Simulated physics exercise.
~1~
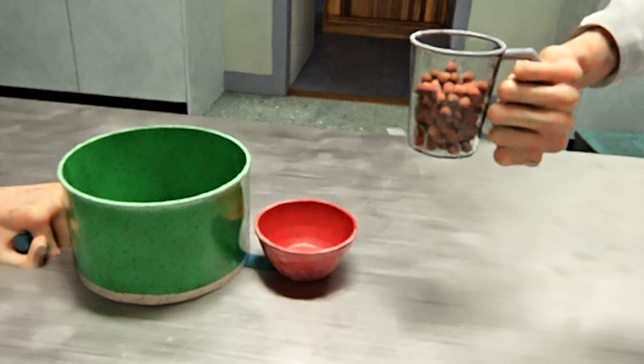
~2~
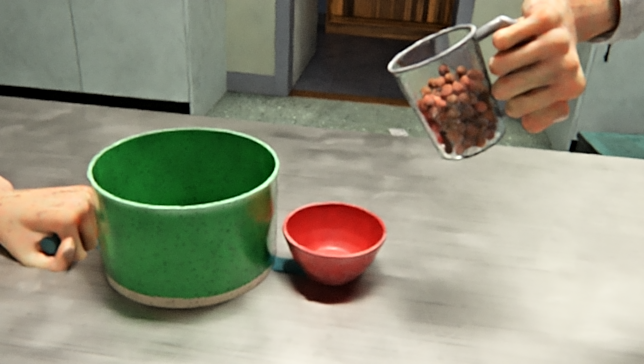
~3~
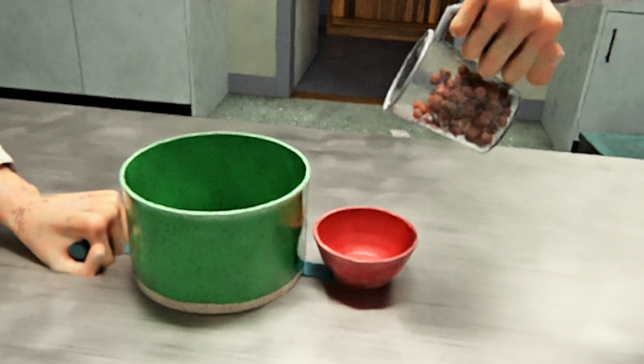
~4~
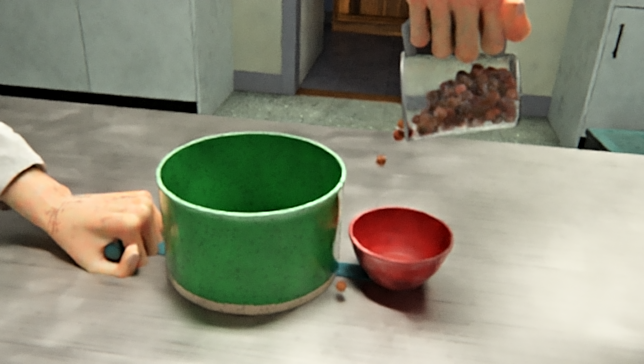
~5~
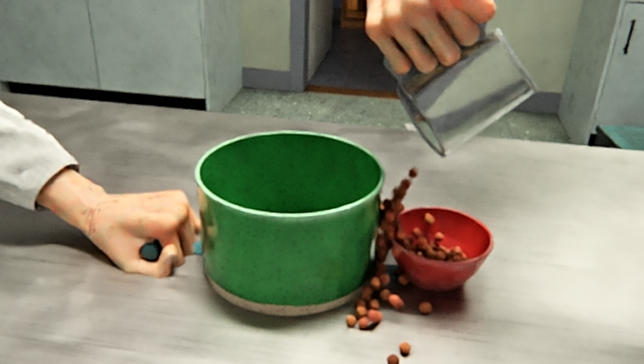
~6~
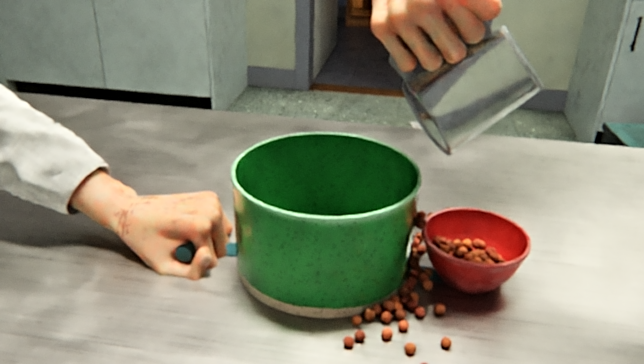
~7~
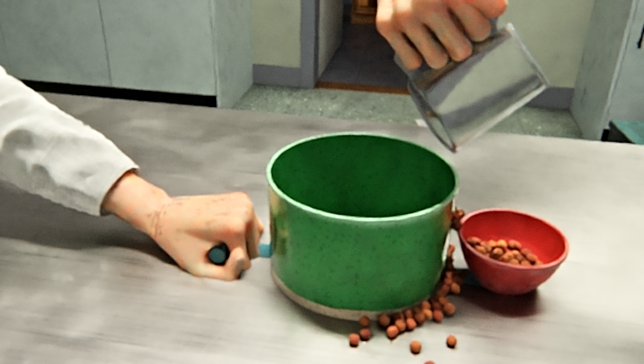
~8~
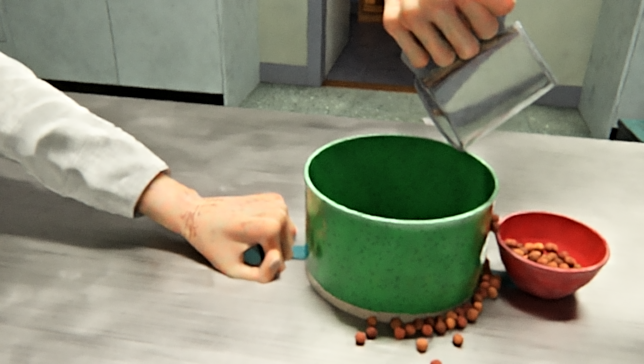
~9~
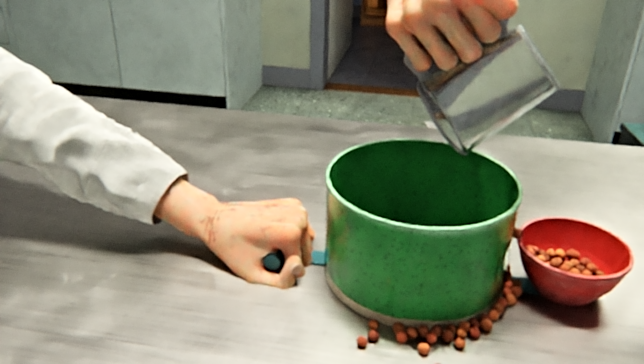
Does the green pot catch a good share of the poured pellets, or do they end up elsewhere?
They end up elsewhere. A good share lands in the red bowl and another lies on the table around the base of the green pot, which stays empty.
